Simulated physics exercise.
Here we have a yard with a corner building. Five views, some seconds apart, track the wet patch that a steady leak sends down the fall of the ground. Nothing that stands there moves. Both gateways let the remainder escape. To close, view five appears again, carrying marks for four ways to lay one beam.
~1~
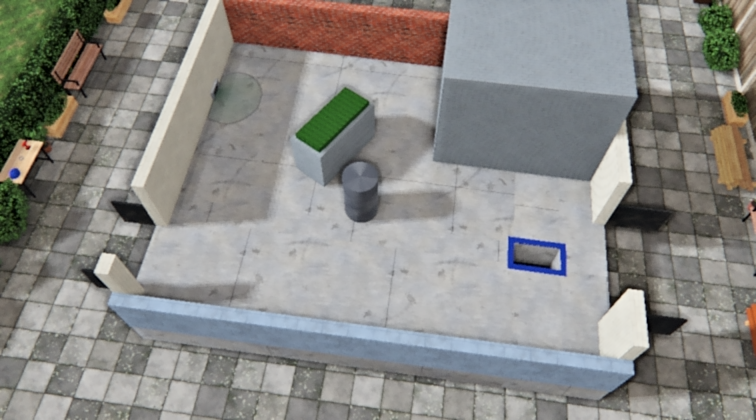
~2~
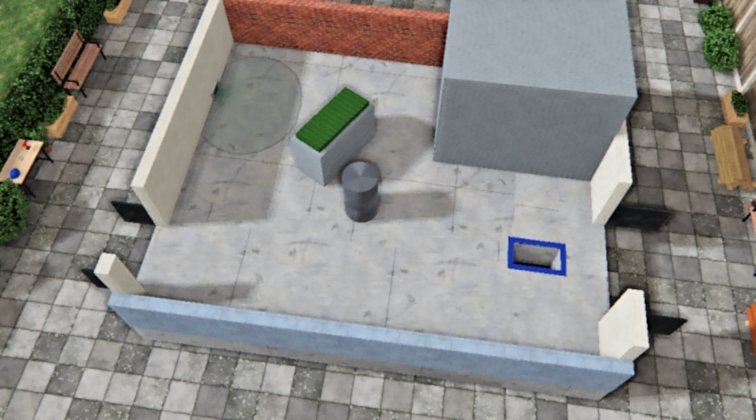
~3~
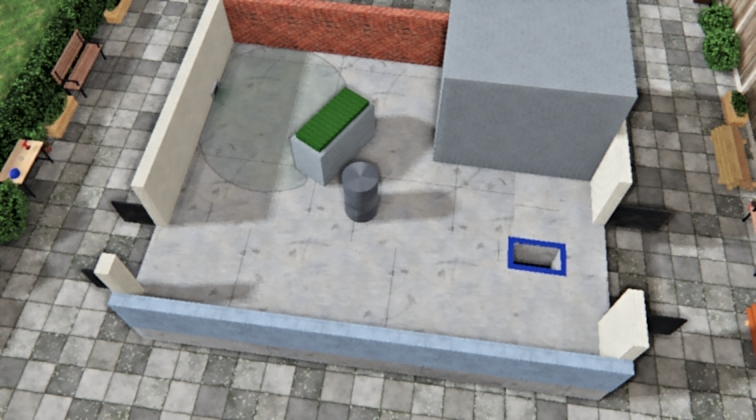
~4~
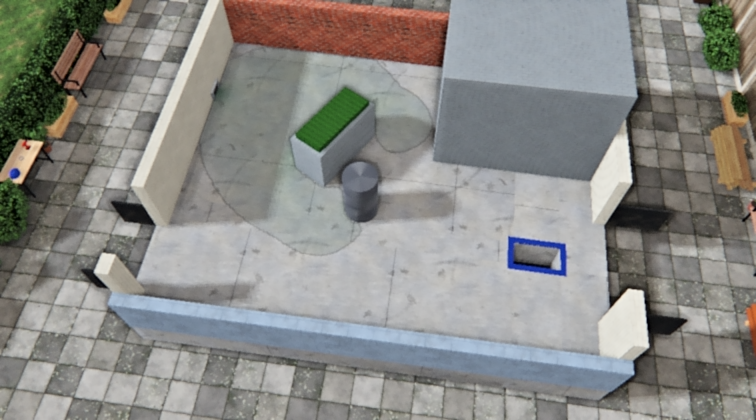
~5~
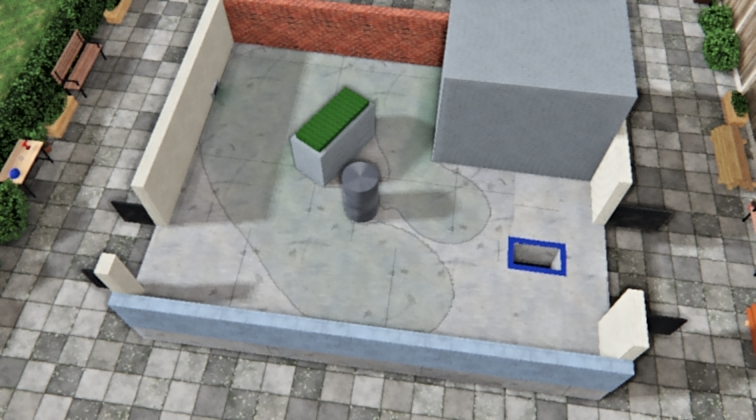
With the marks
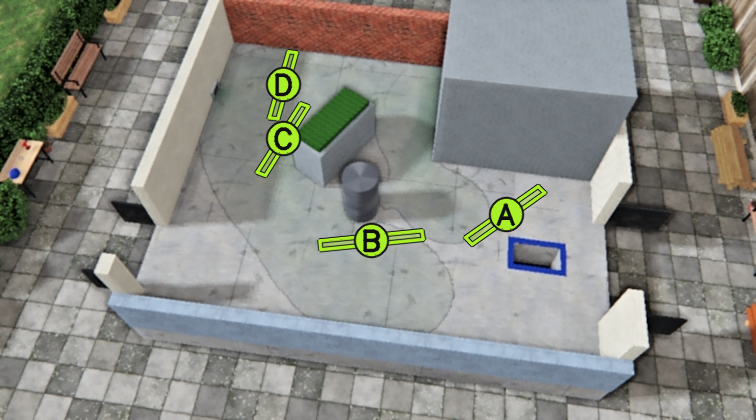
A paved yard with a grey block-like building in its upper right corner is seen from high above by a still camera. Brick-red, cream and pale blue walls edge it, around a green-topped planter, a dark grey barrel and a blue-rimmed drain at right. A thin sheet of water spreads from the left wall, passes around the planter and barrel, and widens toward the lower right, the drain still dry.
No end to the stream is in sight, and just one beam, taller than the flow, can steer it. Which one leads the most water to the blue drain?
Use position B.
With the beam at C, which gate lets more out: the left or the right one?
The right one.
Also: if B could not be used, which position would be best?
C it is.
In lime, A from (468, 240) to (541, 189); B from (320, 245) to (422, 235); C from (261, 173) to (304, 105); D from (273, 118) to (292, 52).
With A, about 11 % of the stream goes into the blue drain, about 89 % out by the gates.
With B, about 33 % of the stream goes into the blue drain, about 67 % out by the gates.
With C, about 19 % of the stream goes into the blue drain, about 81 % out by the gates.
With D, about 14 % of the stream goes into the blue drain, about 86 % out by the gates.
